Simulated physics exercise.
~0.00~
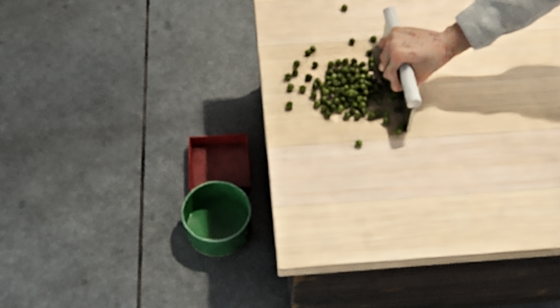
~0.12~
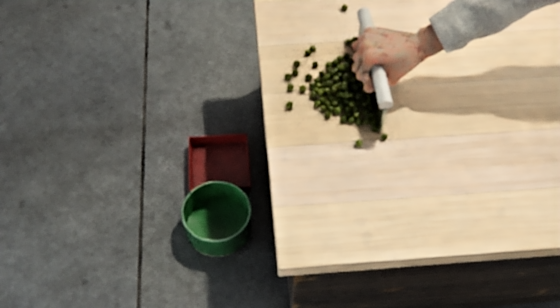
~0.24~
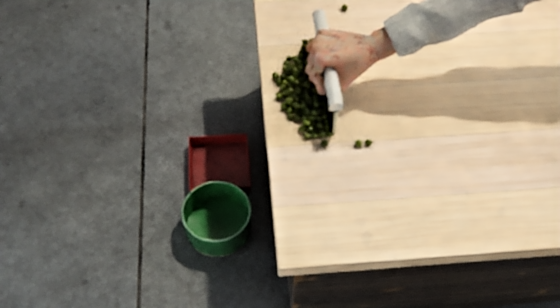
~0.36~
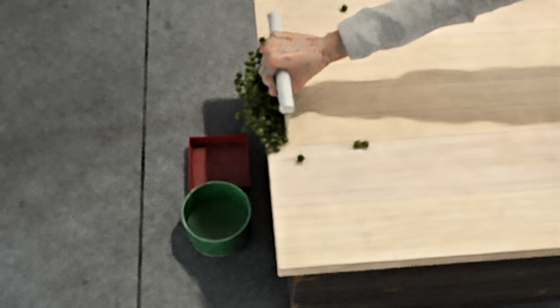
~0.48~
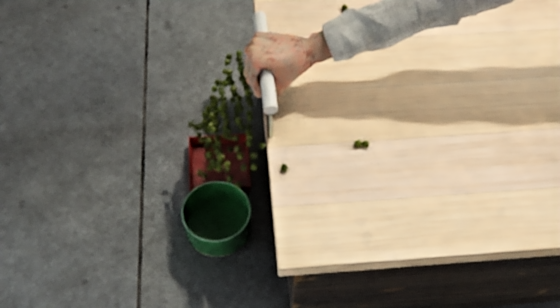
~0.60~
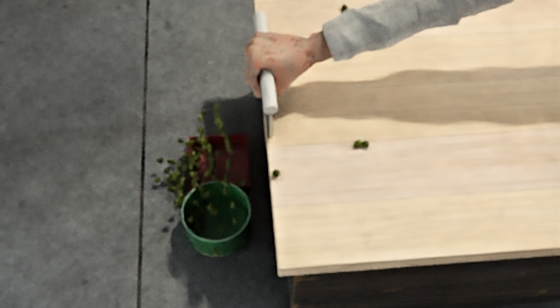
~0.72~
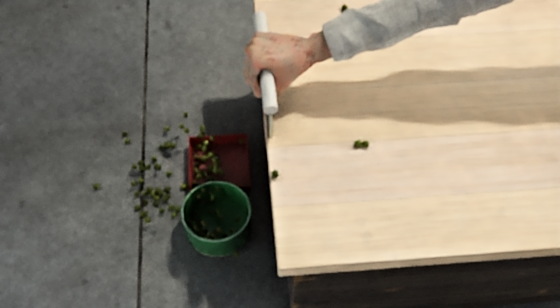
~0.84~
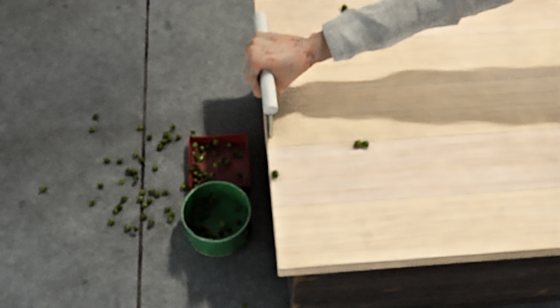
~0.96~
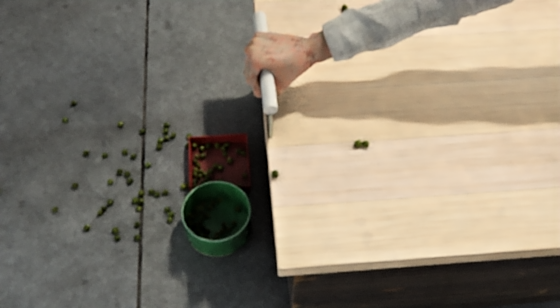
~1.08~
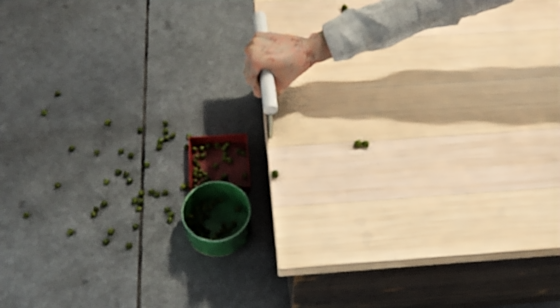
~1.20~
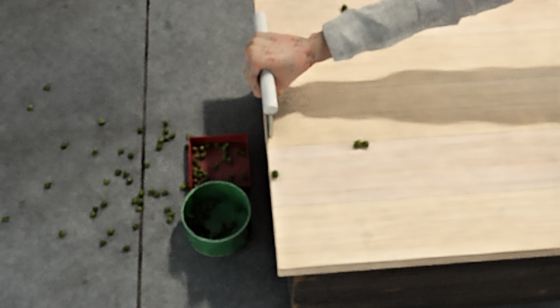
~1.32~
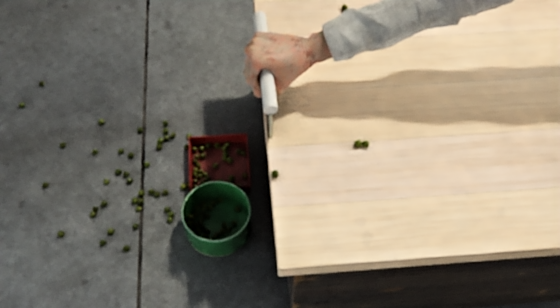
On a pale wooden tabletop seen from above, beside a grey floor with a red tin and a green pot below the left edge, a hand holds a white scraper against a scatter of small green olives. The hand pushes the scraper left, gathering the olives into a tighter heap. As it reaches the edge, the heap spills over in a clump and the scraper stops there. The olives drop toward the containers, and many bounce and roll left across the floor. Finally, some lie in the tin and pot, many rest scattered on the floor, and a few remain on the table.
